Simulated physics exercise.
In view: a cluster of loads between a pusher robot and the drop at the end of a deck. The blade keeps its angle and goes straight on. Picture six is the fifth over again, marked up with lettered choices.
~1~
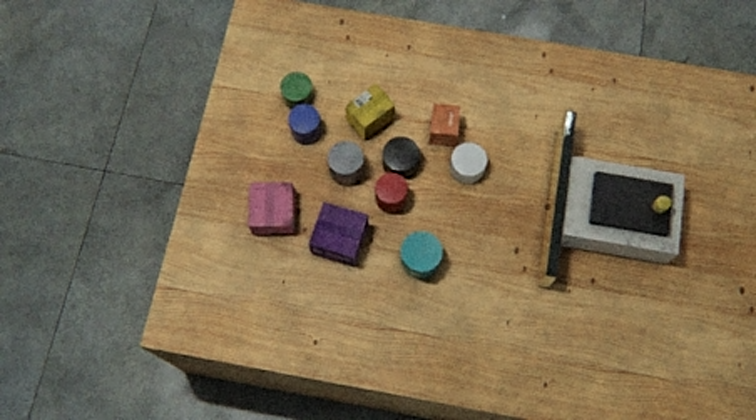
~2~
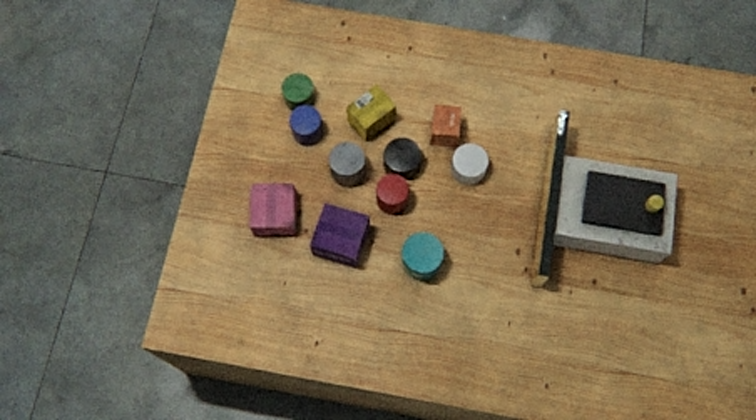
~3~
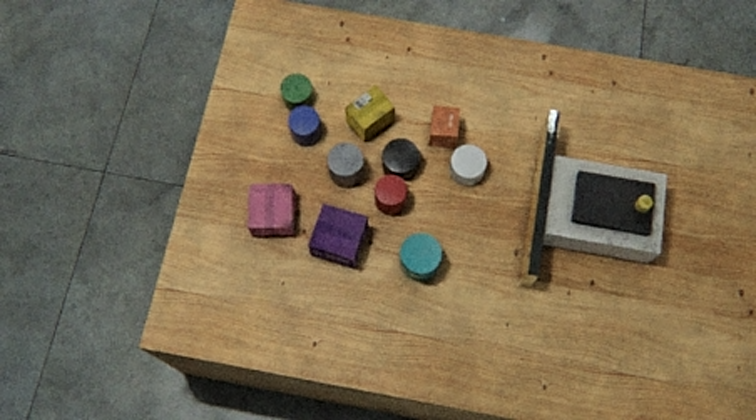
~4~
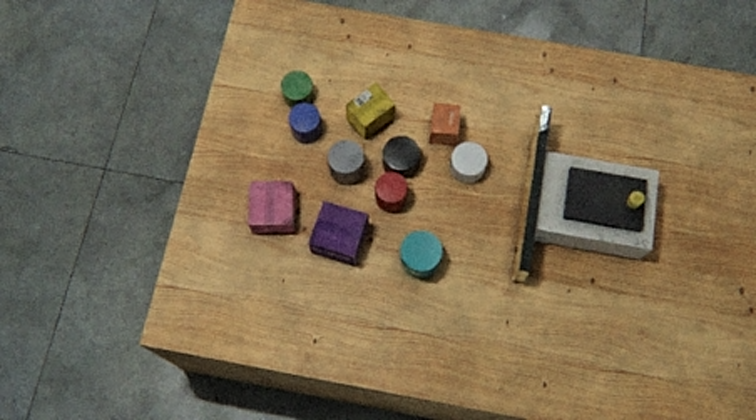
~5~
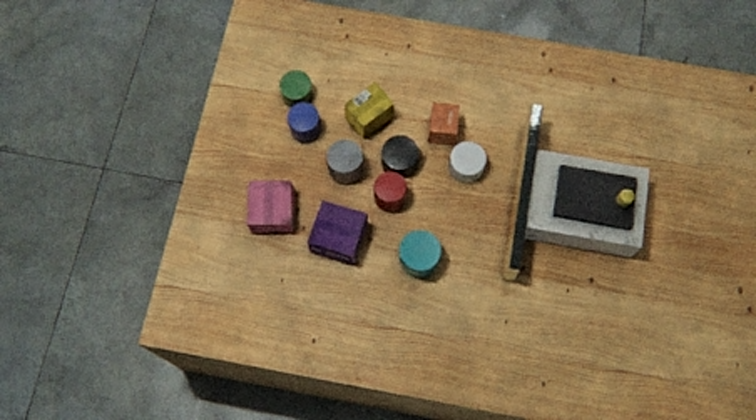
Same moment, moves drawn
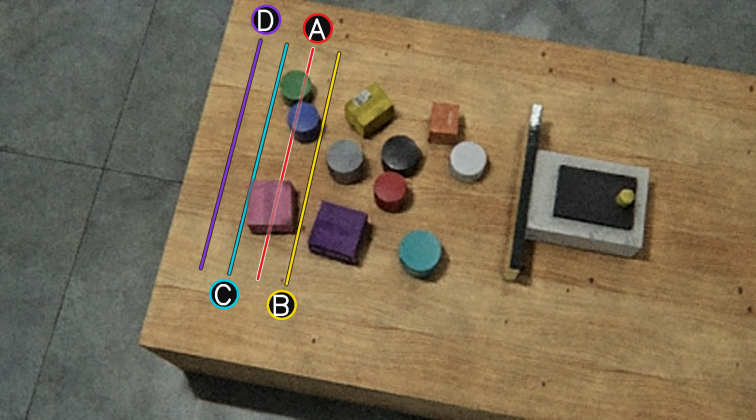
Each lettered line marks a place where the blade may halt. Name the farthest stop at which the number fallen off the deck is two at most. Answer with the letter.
No farther than C.
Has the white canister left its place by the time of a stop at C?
By then, yes.
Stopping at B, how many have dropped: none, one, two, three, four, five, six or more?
The count is none.
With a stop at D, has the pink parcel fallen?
By then, yes.
On the marked copy, A at (287, 159); B at (314, 163); C at (259, 154); D at (232, 149).
With C. Early on, robot (491, 178); orange box (418, 119); turquoise pail (387, 249).
Further on, robot (394, 161); pink parcel (227, 185); green pail (272, 82).
At the end, robot (319, 148); pink parcel over the edge; green pail over the edge; two fallen.
As for the rest, A is within the limit but short; B is within the limit but short; D drops five.
